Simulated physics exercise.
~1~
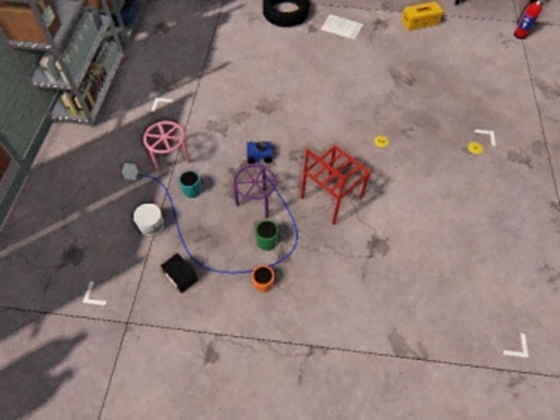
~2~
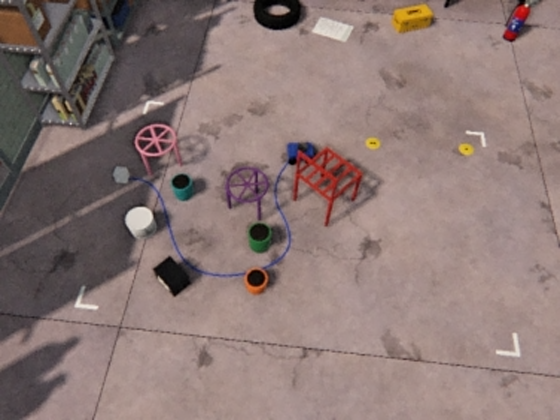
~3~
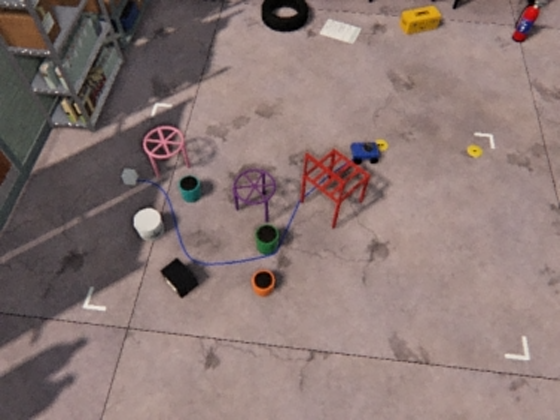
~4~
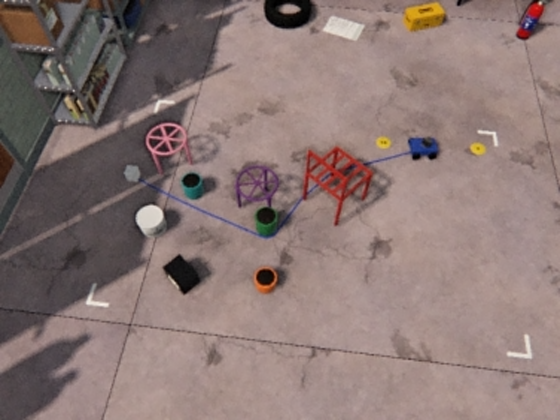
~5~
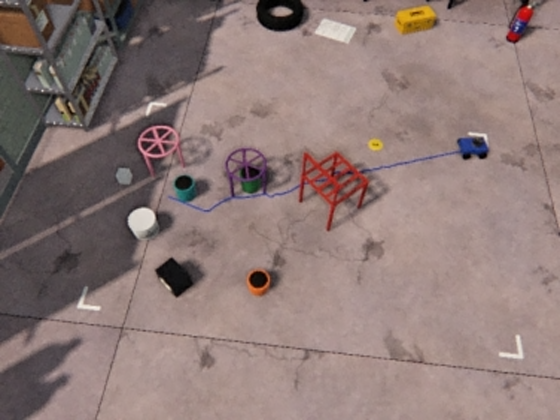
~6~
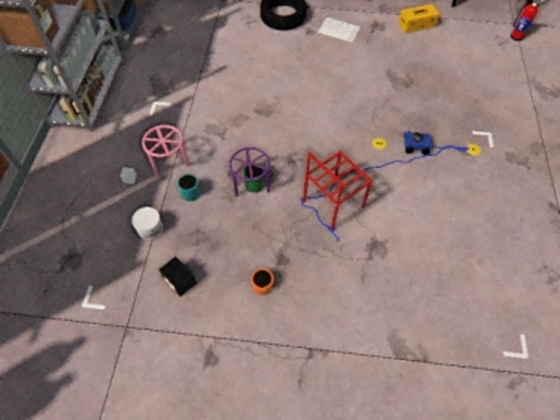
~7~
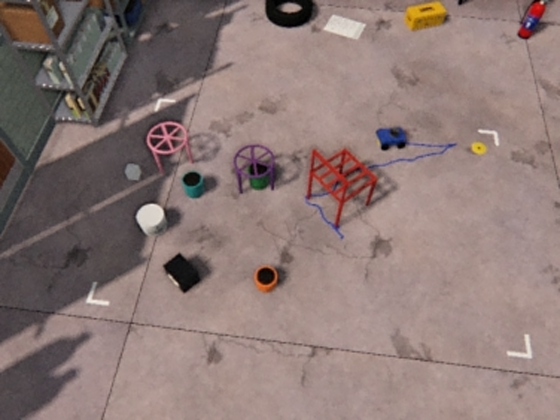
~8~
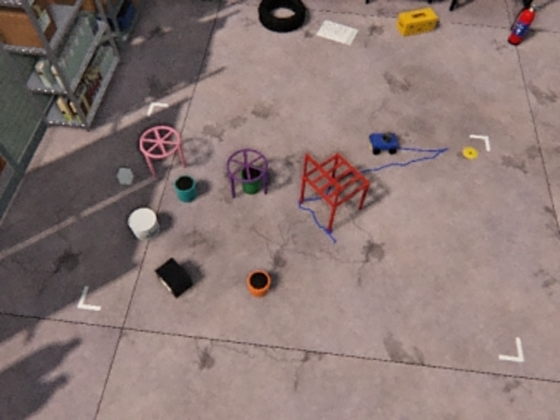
A small blue cart trailing a blue lead rolls right across a workshop floor, passing behind a red frame toward two yellow marks. The lead, which starts looped around several pots and stools, tightens against the green pot and drags it upward. As the cart reaches the far mark, the pot ends up beneath the purple stool, which shifts up slightly, while the red frame stays put. The lead comes away from its fixed end and trails under the red frame. The cart then turns back left and stops near the first mark, the lead lying loose behind it.
